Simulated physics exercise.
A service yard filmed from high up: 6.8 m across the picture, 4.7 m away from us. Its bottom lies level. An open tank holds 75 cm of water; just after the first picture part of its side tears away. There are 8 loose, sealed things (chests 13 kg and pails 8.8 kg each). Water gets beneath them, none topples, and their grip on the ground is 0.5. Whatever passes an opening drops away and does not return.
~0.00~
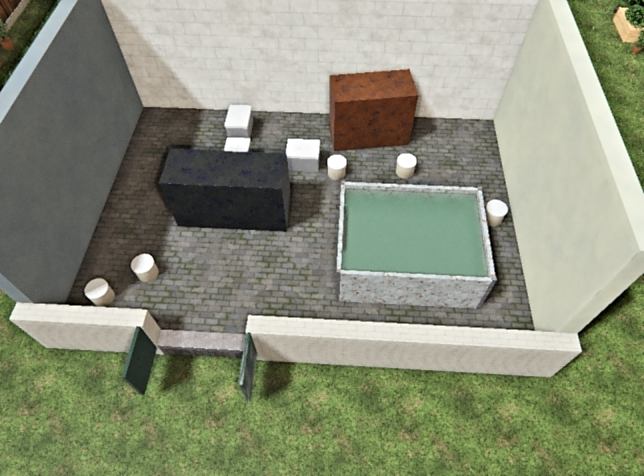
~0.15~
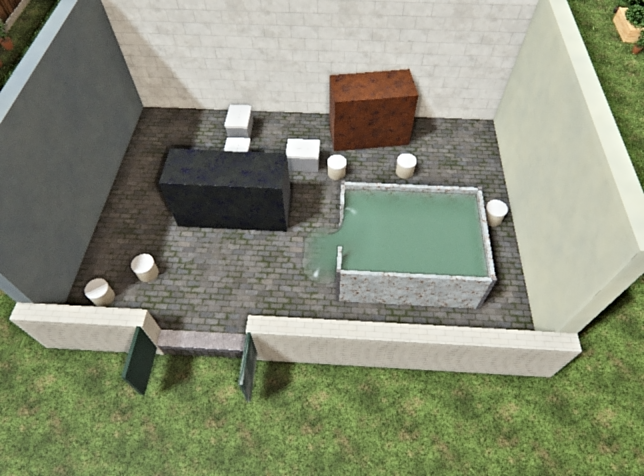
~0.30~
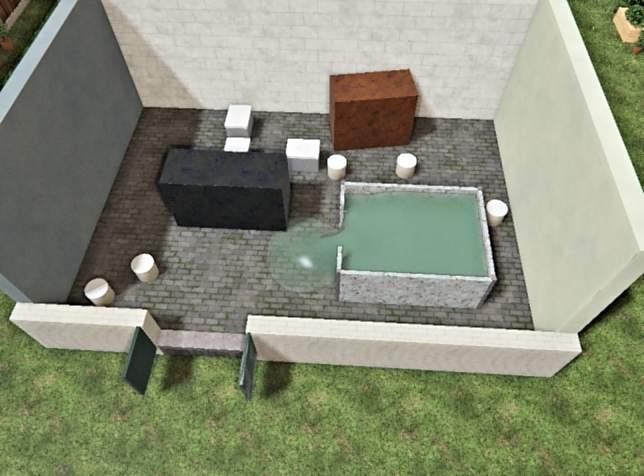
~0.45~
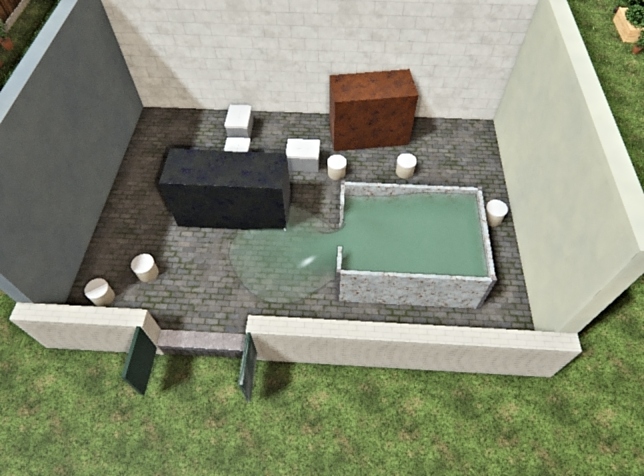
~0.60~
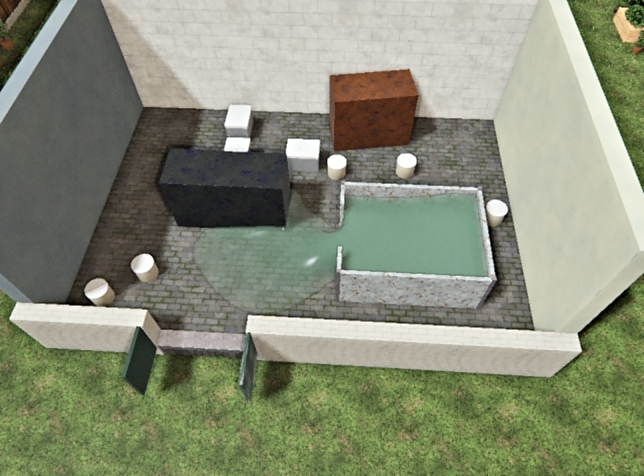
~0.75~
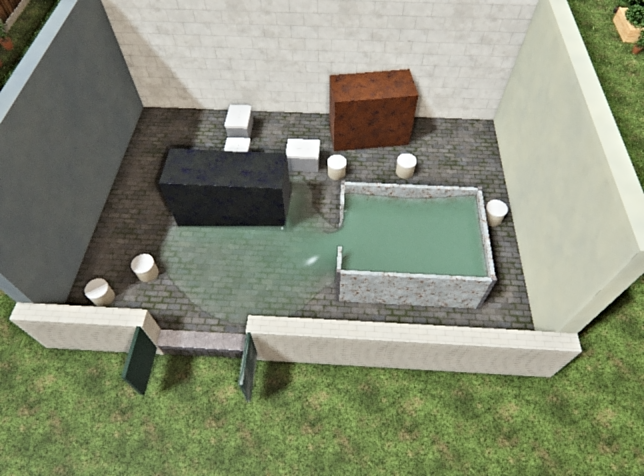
The footage shows a walled, paved yard where the left side of a stone tank breaks open and greenish water pours out, spreading leftward across the paving toward a dark block, while the white chests and pails stay still.
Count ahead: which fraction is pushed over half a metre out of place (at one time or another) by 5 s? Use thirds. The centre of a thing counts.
That comes to between one and two thirds.
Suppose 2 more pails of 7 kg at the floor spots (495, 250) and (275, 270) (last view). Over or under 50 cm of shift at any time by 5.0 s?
In turn: Under, over.
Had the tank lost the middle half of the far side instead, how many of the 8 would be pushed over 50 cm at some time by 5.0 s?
Then 6.
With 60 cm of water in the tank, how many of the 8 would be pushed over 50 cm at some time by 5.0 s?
Then 3.
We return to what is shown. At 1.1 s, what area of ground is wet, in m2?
About 10.5 m2.
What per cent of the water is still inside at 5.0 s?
Some 88 per cent remains.
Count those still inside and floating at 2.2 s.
2 of them.
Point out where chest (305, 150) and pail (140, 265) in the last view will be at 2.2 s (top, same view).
Near (300, 103) and (68, 265).
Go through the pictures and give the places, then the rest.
The first picture shows a chest at (238, 115) rests on the ground; a pail at (497, 208) rests on the ground; 3.0 m2 under water; 0 of 8 have shifted.
The second picture shows a chest at (238, 115) rests on the ground; a pail at (497, 208), on the bottom; 3.5 m2 under water; 0 of 8 have shifted.
The third picture shows a chest at (238, 115) rests on the ground; a pail at (497, 208) rests on the ground; 4.2 m2 under water; 0 of 8 have shifted.
The fourth picture shows a chest at (238, 115), on the bottom; a pail at (497, 208) rests on the ground; 5.0 m2 under water; 0 of 8 have shifted.
The fifth picture shows a chest at (238, 115), on the bottom; a pail at (497, 208) rests on the ground; 5.9 m2 under water; 0 of 8 have shifted.
The sixth picture shows a chest at (238, 115), on the bottom; a pail at (497, 208) rests on the ground; water covers 7.1 m2; 0 of 8 have shifted.
After 1.1 s 0 of 8 are over 50 cm from their spots; 0 afloat.
After 2.2 s 2 of 8 are over 50 cm from their spots; 2 afloat.
After 3.5 s 3 of 8 are over 50 cm from their spots; 3 afloat.
After 5.0 s 3 of 8 are over 50 cm from their spots, and 3 have been at some point; 2 afloat.
